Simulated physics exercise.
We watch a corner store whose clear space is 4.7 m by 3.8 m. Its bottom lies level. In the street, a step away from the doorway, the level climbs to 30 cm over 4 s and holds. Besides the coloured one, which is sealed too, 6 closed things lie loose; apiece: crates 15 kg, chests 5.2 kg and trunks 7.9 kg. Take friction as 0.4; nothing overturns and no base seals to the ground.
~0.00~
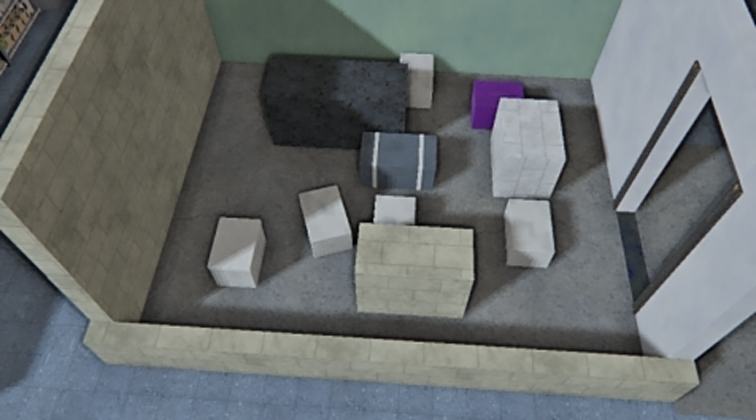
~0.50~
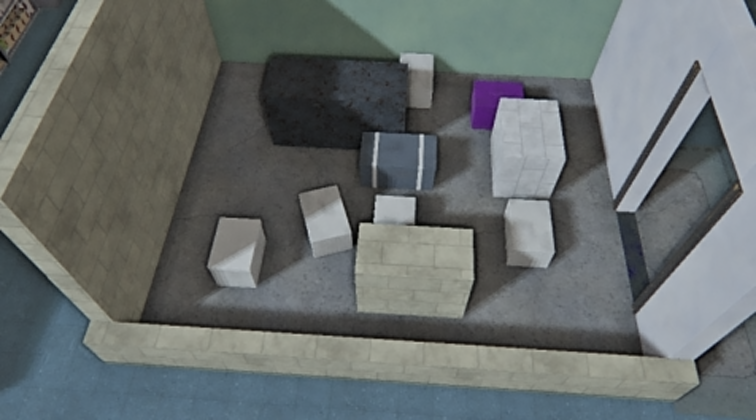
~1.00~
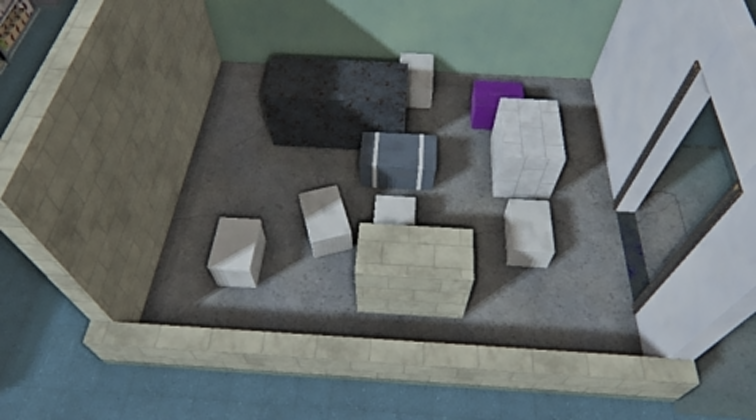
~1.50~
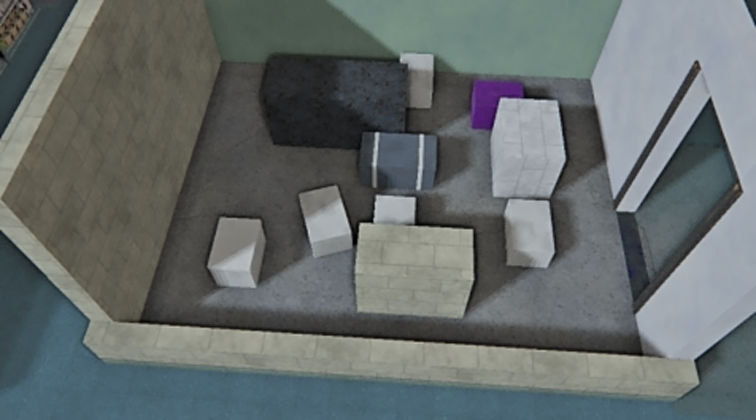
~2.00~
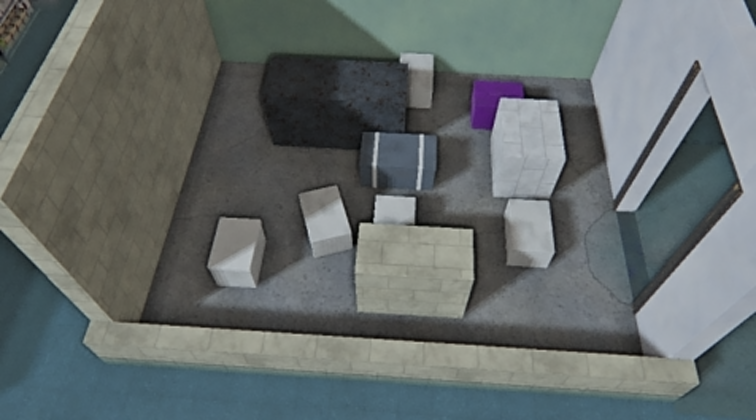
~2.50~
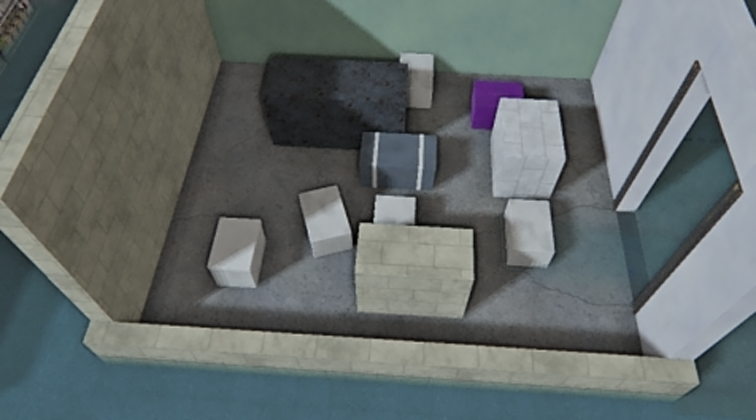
Walled room holding a purple chest and pale boxes, all staying still as water covers the street and spreads through the doorway.
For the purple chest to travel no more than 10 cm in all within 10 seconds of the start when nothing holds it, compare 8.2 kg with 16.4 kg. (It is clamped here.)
For it, only the larger load is enough.
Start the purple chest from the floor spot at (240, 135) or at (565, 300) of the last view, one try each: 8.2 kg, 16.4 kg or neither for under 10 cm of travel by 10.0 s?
In turn: Neither holds; neither is enough.
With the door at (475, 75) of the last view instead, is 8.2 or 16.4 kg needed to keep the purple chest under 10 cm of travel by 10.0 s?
Then neither weight holds it.
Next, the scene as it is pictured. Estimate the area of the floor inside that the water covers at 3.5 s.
About 3.5 m2.
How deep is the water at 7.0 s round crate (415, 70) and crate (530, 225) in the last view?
About 1 and 11 cm.
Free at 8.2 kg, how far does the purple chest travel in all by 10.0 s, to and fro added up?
Some 60 cm in all.
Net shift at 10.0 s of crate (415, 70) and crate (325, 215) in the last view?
In that order: 20 cm, 100 cm.
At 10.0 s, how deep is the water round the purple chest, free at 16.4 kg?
Roughly 5 cm.
After 3.5 s the purple chest would be 0 cm from its start with 8.2 kg and 0 cm from its start with 16.4 kg; 0 cm of water round it then.
After 4.5 s the purple chest would be 0 cm from its start with 8.2 kg and 0 cm from its start with 16.4 kg; 0 cm of water round it then.
After 7.0 s the purple chest would be 0 cm from its start with 8.2 kg and 0 cm from its start with 16.4 kg; 3 cm of water round it then.
After 10.0 s the purple chest would be 51 cm from its start with 8.2 kg and 0 cm from its start with 16.4 kg; 5 cm of water round it then.
